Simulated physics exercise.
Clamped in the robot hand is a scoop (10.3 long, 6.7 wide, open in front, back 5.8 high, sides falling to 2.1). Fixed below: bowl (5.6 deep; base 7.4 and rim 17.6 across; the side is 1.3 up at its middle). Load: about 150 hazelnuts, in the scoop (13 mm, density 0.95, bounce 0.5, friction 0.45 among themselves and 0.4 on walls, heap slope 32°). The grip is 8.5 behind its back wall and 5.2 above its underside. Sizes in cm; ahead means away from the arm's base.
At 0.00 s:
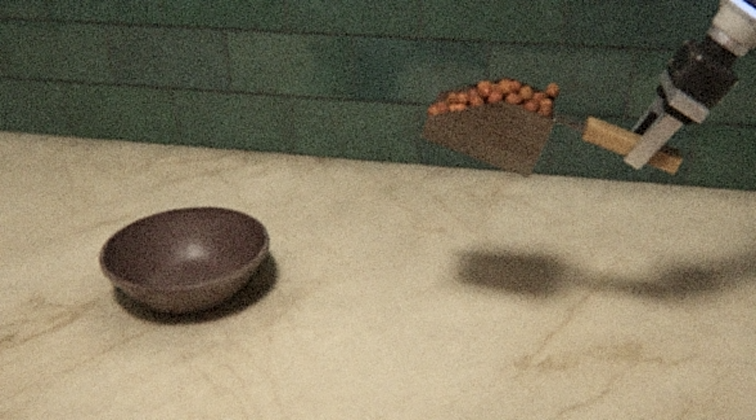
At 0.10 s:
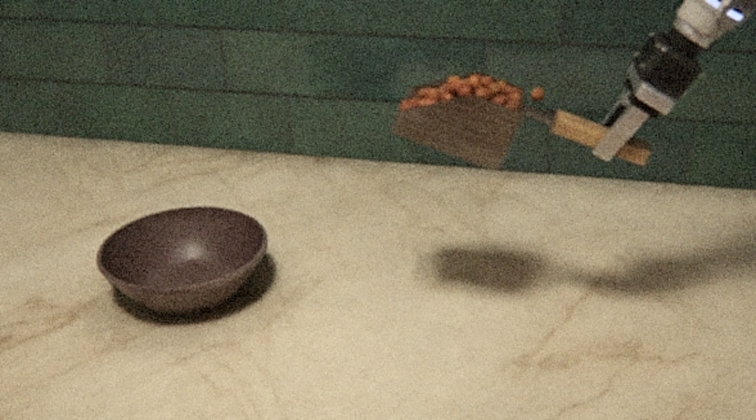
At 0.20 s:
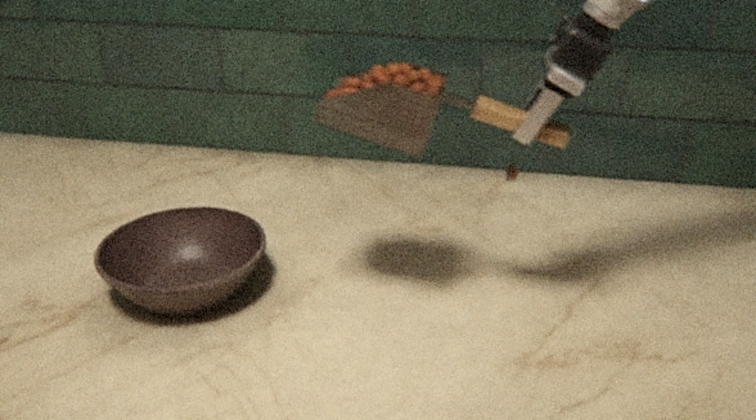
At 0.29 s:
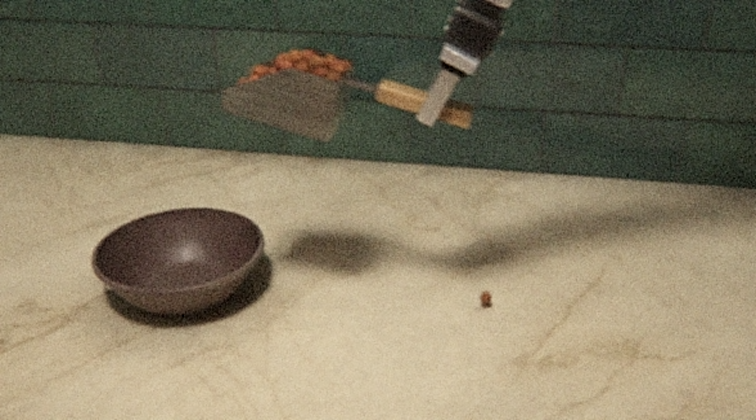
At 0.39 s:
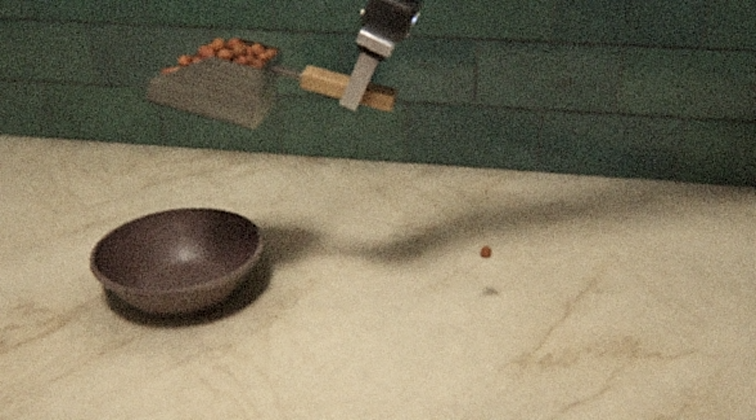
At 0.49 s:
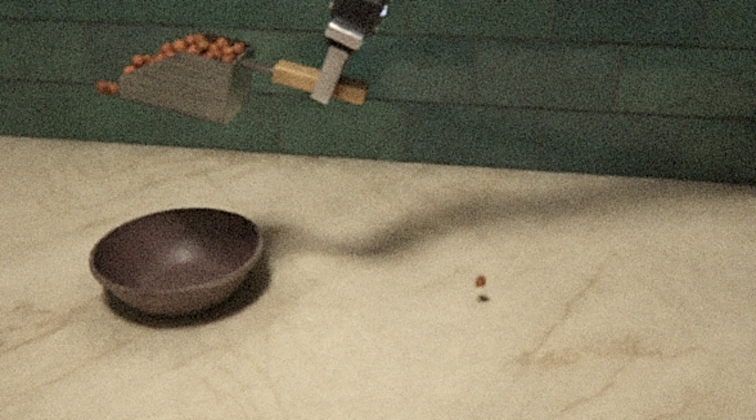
A robot arm at the upper right grips the wooden handle of a grey scoop heaped with reddish-brown nuts, above a pale veined counter with a dark brown bowl at left and green tiles behind, seen from slightly above. The arm carries the scoop leftward, slowing, as one nut drops and bounces on the counter. Finally, a few nuts slip off the scoop's left edge; the camera stays still.
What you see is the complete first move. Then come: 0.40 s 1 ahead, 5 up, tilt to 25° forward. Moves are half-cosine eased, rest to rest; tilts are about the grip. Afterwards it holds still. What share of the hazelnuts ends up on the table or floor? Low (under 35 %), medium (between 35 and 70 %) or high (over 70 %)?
Answer: Low; under 35 % of the hazelnuts finish on the table or floor.
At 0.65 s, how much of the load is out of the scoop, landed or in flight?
About 10 per cent by then.
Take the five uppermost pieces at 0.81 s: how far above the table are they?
Roughly 26 cm.
After 0.65 s, level, highest piece 27 above the table; 131 on the scoop, 3 in the bowl, 2 on the table or floor, 13 in flight or on a rim.
After 0.81 s, tilted 21° forward, highest piece 26 above the table; 114 on the scoop, 12 in the bowl, 6 on the table or floor, 17 in flight or on a rim.
After 1.09 s, tilted 25° forward, highest piece 23 above the table; 60 in the bowl, 49 on the scoop, 11 on the table or floor, 29 in flight or on a rim.
After 2.14 s, tilted 25° forward, highest piece 5 above the table; 137 in the bowl, 12 on the table or floor.
At rest, 137 in the bowl, 12 on the table or floor. That is 8 % on the table or floor.
